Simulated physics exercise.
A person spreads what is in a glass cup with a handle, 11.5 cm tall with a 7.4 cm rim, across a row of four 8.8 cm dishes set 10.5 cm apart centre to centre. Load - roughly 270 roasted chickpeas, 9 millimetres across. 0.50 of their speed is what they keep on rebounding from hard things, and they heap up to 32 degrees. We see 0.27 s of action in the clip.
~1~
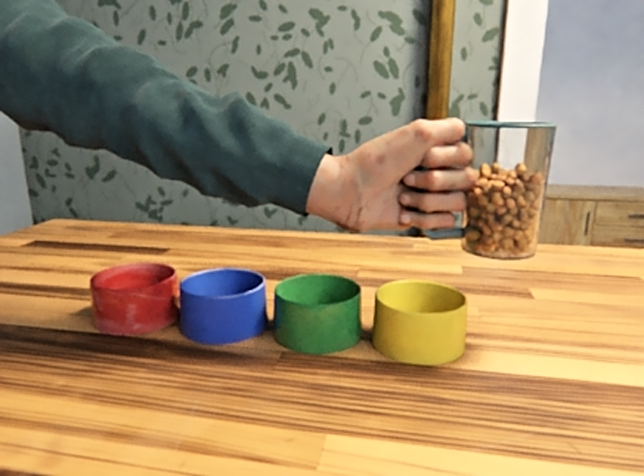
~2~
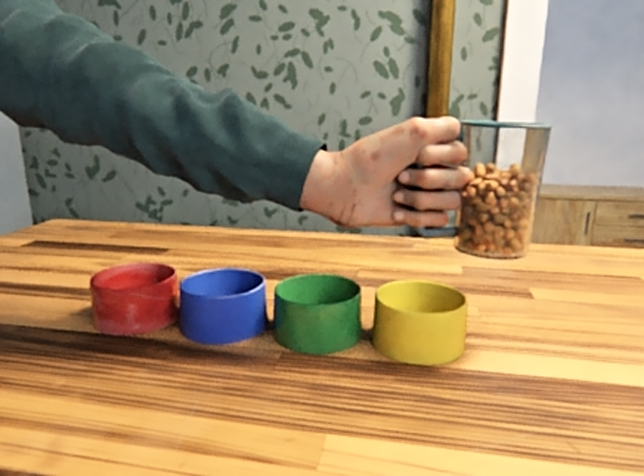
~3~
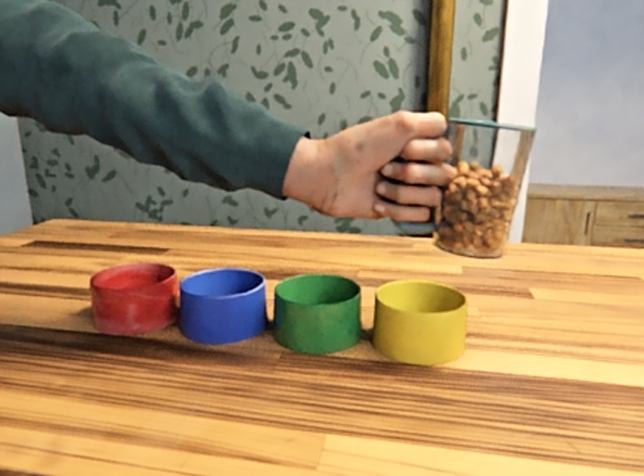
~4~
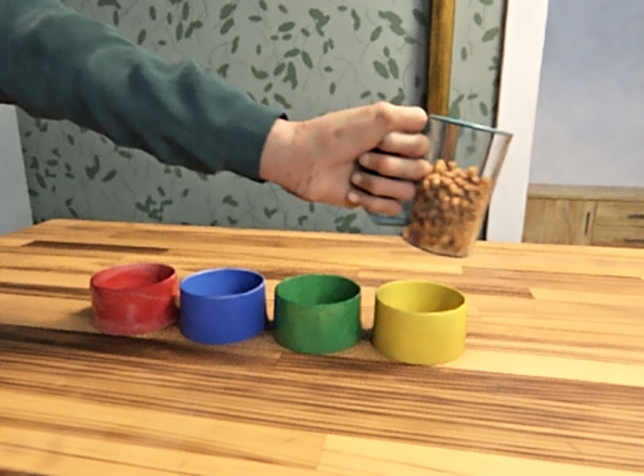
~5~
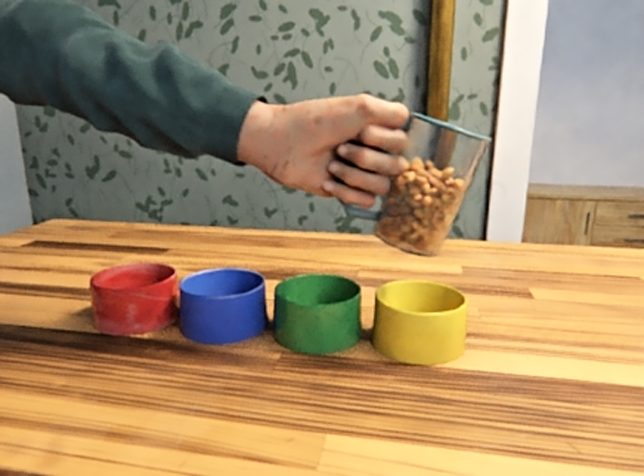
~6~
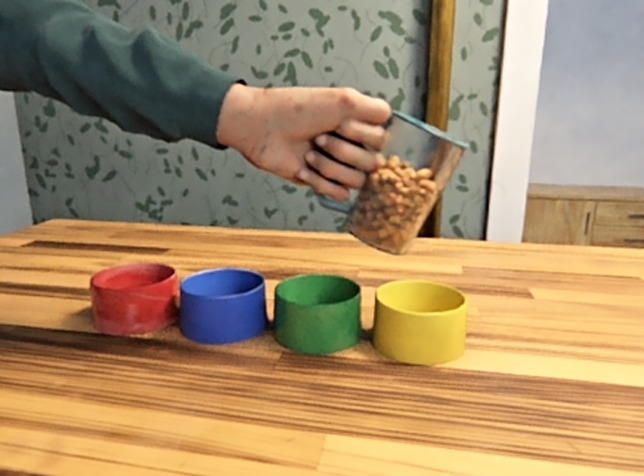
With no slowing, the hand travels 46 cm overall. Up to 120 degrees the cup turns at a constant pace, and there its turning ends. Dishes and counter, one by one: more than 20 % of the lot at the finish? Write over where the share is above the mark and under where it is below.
Red: Over; blue: Under; green: Under; yellow: Under; counter: Under.
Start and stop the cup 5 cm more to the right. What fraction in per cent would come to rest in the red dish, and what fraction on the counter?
Red 60, counter 30.
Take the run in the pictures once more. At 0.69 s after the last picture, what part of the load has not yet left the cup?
I'd put it at roughly 100 per cent.
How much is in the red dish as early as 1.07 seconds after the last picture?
I'd say around 25 per cent.
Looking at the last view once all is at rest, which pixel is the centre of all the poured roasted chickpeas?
Resting centre estimate: Around (136, 295).
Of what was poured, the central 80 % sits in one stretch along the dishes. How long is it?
It spans roughly 5 centimetres along the row.
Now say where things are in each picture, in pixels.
The first frame shows cup at (503, 189), tilt 0 degrees, lip at (554, 125), moved 0.0 cm; middle of the pieces at (504, 207); yellow dish at (420, 296); green dish at (318, 289); blue dish at (223, 282); red dish at (134, 276).
The second frame shows cup at (497, 189), tilt 1 degrees, lip at (549, 126), moved 0.5 cm; middle of the pieces at (497, 207).
The third frame shows cup at (479, 188), tilt 6 degrees, lip at (534, 129), moved 2.2 cm; middle of the pieces at (478, 206).
The fourth frame shows cup at (453, 187), tilt 12 degrees, lip at (512, 134), moved 4.5 cm; middle of the pieces at (450, 205).
The fifth frame shows cup at (427, 186), tilt 18 degrees, lip at (489, 140), moved 6.9 cm; middle of the pieces at (422, 204).
The sixth frame shows cup at (401, 185), tilt 24 degrees, lip at (466, 146), moved 9.3 cm; middle of the pieces at (395, 202); yellow dish at (420, 296); green dish at (318, 289); blue dish at (223, 282); red dish at (134, 276).
Then, 0.42 s after the last picture, tilt 71 degrees; cup holds 100 %.
Then, 0.69 s after the last picture, tilt 101 degrees; cup holds 100 %.
Then, 1.07 s after the last picture, tilt 120 degrees; cup holds 70 %, red 25 %.
In the end, red 95 %, blue 0 %, green 0 %, yellow 0 %, counter 5 %.
